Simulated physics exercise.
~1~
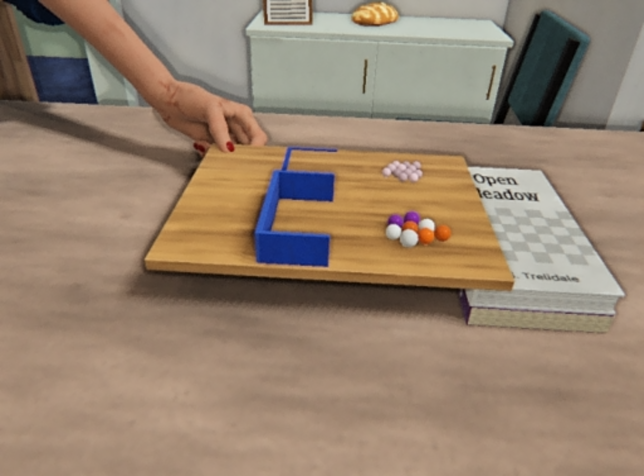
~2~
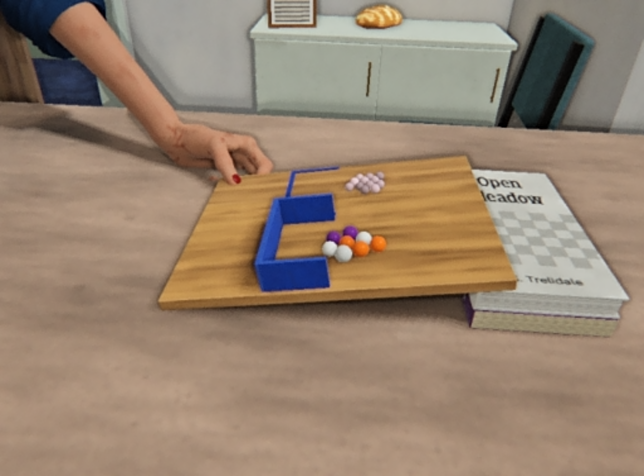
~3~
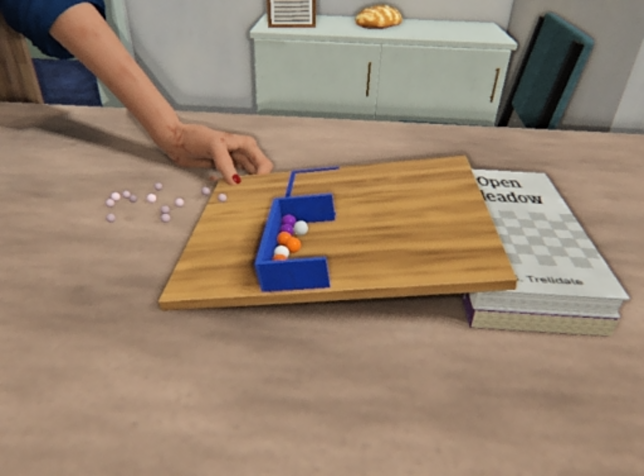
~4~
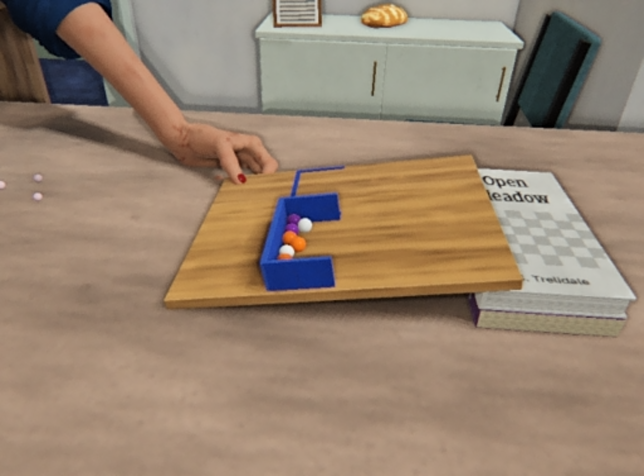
Two small groups of loose things, a near cluster of orange, white and purple balls and a far cluster of tiny pale pink ones, sit on a wooden board propped on books at its right end. A hand at the far left corner lowers the board's free end to the counter, and both groups move left down the slope. The near balls roll into a blue bracket-shaped barrier and stop against it. The pink ones travel past the thin far strip, off the board and across the counter. Finally, the coloured balls rest inside the barrier while a few pink ones remain visible at far left.
